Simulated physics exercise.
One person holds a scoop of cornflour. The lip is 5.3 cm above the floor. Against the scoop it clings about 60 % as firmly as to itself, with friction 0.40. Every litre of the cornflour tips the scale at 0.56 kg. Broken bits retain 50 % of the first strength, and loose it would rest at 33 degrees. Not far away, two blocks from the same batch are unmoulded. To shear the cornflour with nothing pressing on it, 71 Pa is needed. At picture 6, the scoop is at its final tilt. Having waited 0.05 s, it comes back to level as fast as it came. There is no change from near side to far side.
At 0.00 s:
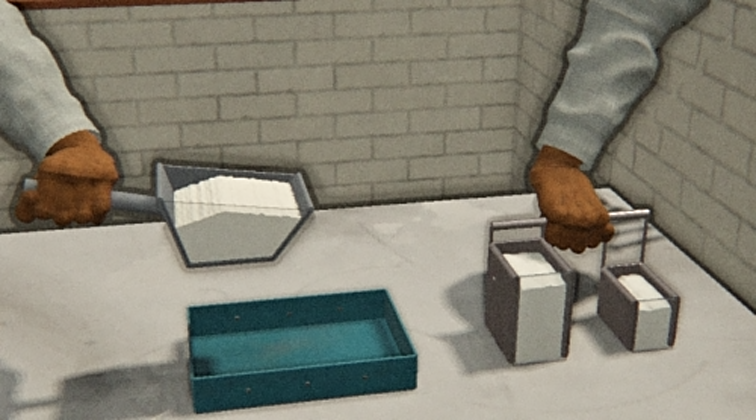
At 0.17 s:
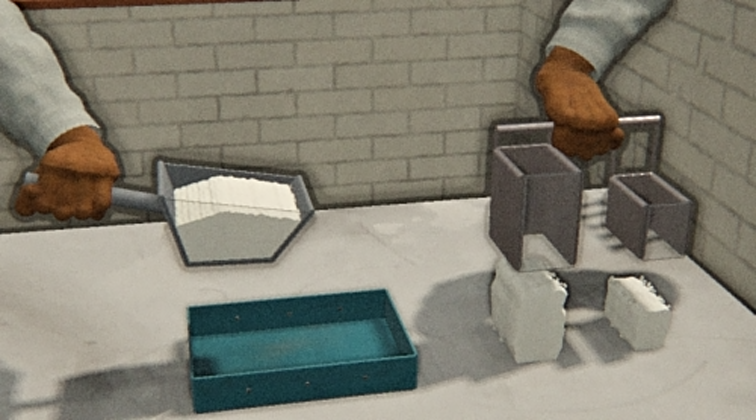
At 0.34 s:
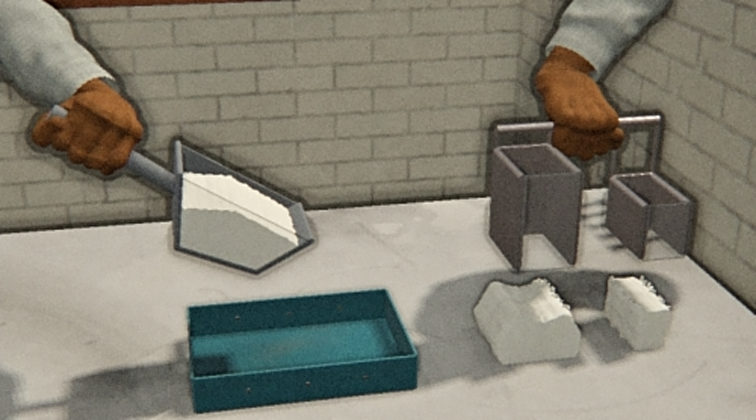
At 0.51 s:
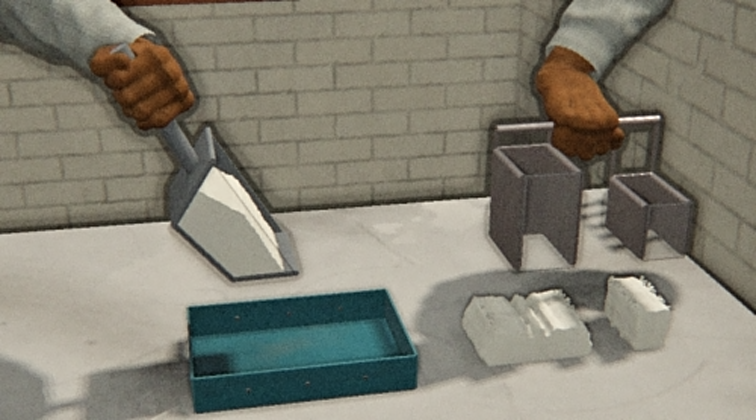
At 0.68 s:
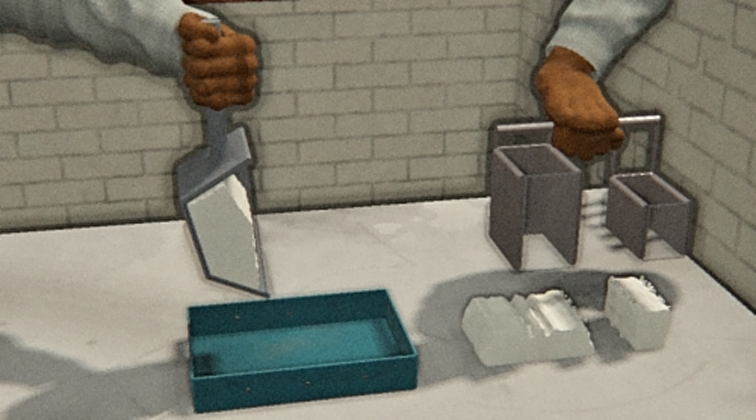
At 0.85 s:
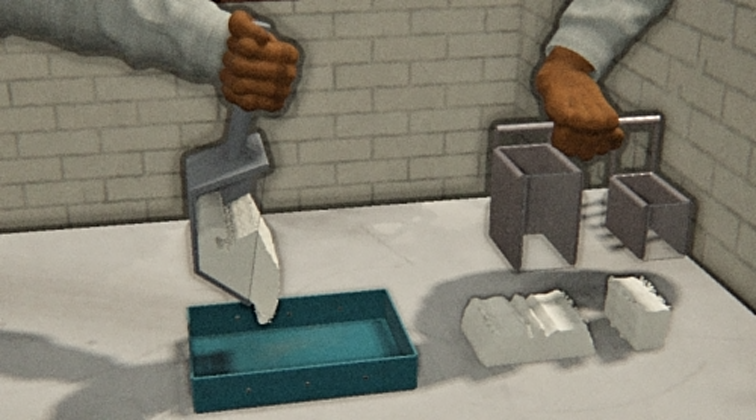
In this clip, a gloved hand lifts two joined moulds off two white powder blocks, and the taller block slumps and cracks while another hand tips a powder-filled scoop steeply beside a teal tray, the powder shifting out past its lip.
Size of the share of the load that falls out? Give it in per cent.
93 %.
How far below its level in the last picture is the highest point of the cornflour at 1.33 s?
Some 3.0 cm.
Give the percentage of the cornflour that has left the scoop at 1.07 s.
Near 80 per cent then.
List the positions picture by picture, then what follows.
In the first frame, lip at (309, 208), tilt 0 degrees; crest of the cornflour at (225, 211); block heights 10 cm, 5.7 cm (left to right).
In the second frame, lip at (309, 211), tilt 2 degrees; crest of the cornflour at (229, 210); block heights 9.6 cm, 5.7 cm (left to right).
In the third frame, lip at (310, 239), tilt 24 degrees; crest of the cornflour at (193, 208); block heights 6.6 cm, 5.7 cm (left to right).
In the fourth frame, lip at (296, 270), tilt 50 degrees; crest of the cornflour at (200, 193); block heights 4.8 cm, 5.7 cm (left to right).
In the fifth frame, lip at (269, 293), tilt 77 degrees; crest of the cornflour at (223, 186); block heights 4.8 cm, 5.7 cm (left to right).
In the sixth frame, lip at (251, 301), tilt 91 degrees; crest of the cornflour at (218, 228); block heights 4.7 cm, 5.7 cm (left to right).
After 1.07 s, the scoop is at 77 degrees and 79 % has left it.
After 1.33 s, the scoop is at 37 degrees and 93 % has left it.
After 1.60 s, the scoop is at 1 degrees and 93 % has left it.
After 1.86 s, the scoop is at 0 degrees and 93 % has left it.
After 1.97 s, the scoop is at 0 degrees and 93 % has left it.
